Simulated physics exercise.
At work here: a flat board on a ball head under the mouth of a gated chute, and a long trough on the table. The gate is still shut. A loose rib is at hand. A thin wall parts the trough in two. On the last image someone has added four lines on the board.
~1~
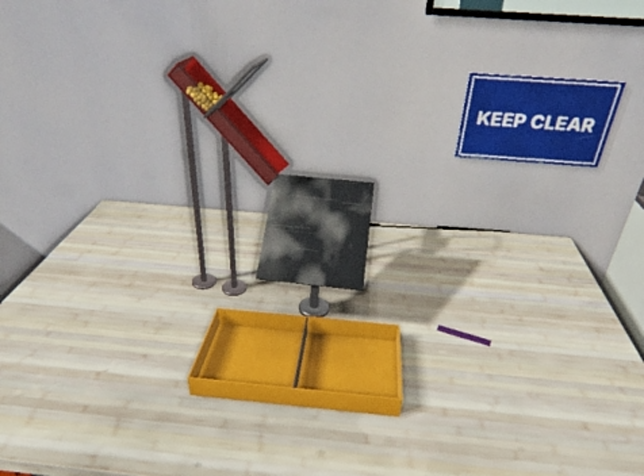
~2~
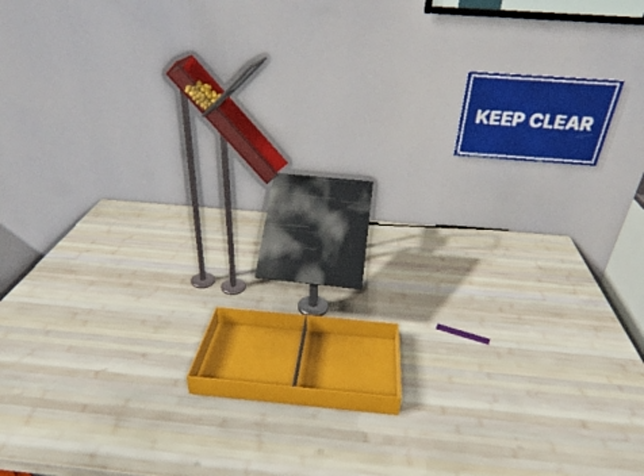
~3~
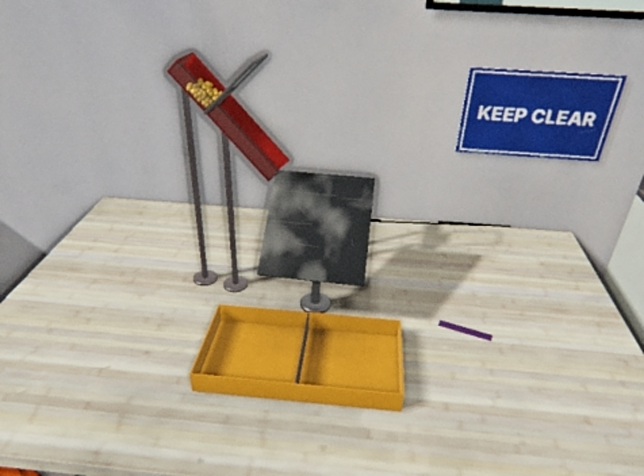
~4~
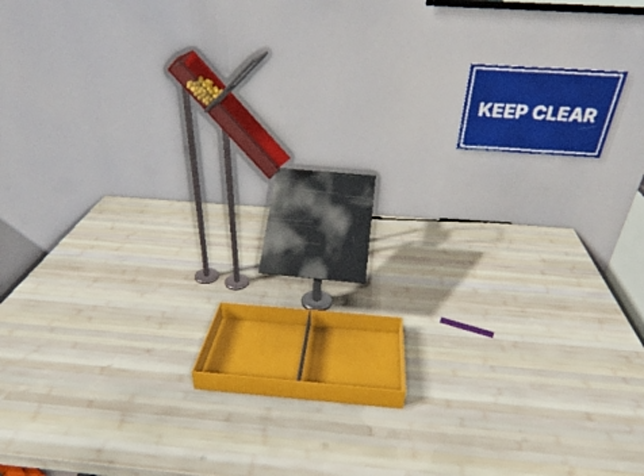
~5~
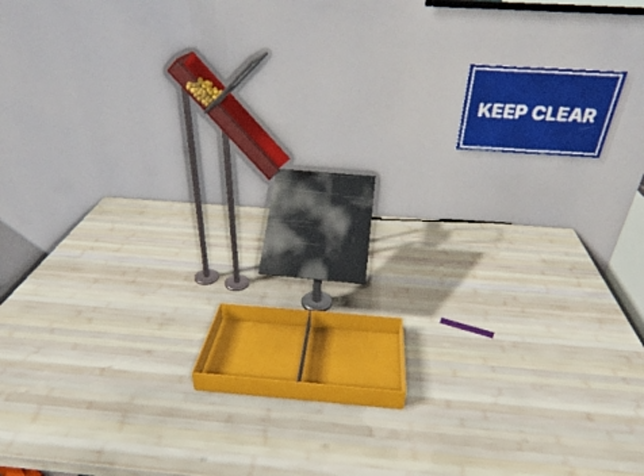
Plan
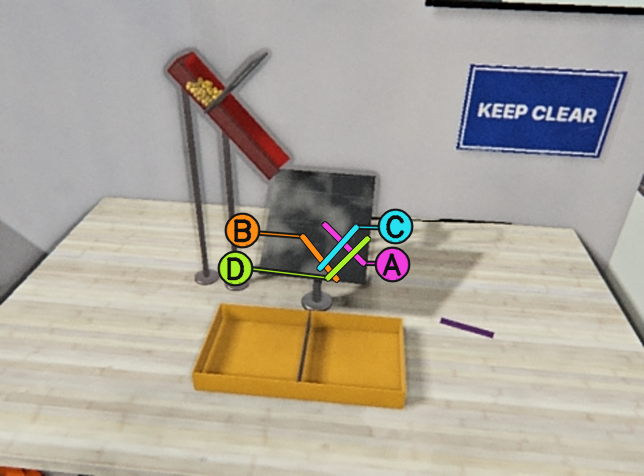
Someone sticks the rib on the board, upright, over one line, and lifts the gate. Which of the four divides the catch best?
I would pick line D.
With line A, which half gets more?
Right.
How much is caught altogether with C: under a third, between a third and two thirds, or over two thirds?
It is over two thirds.
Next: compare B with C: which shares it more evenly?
Here it is line C.
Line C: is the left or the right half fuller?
The left half.
On the marked copy, line A from (325, 224) to (363, 263); line B from (302, 236) to (336, 279); line C from (356, 227) to (319, 268); line D from (367, 238) to (327, 277).
With A, of what is caught, a small part in the left half, most in the right.
With B, of what is caught, a stray few in the left half, nearly all in the right.
With C, of what is caught, most in the left half, about a quarter in the right.
With D, of what is caught, about a third in the left half, about two thirds in the right.
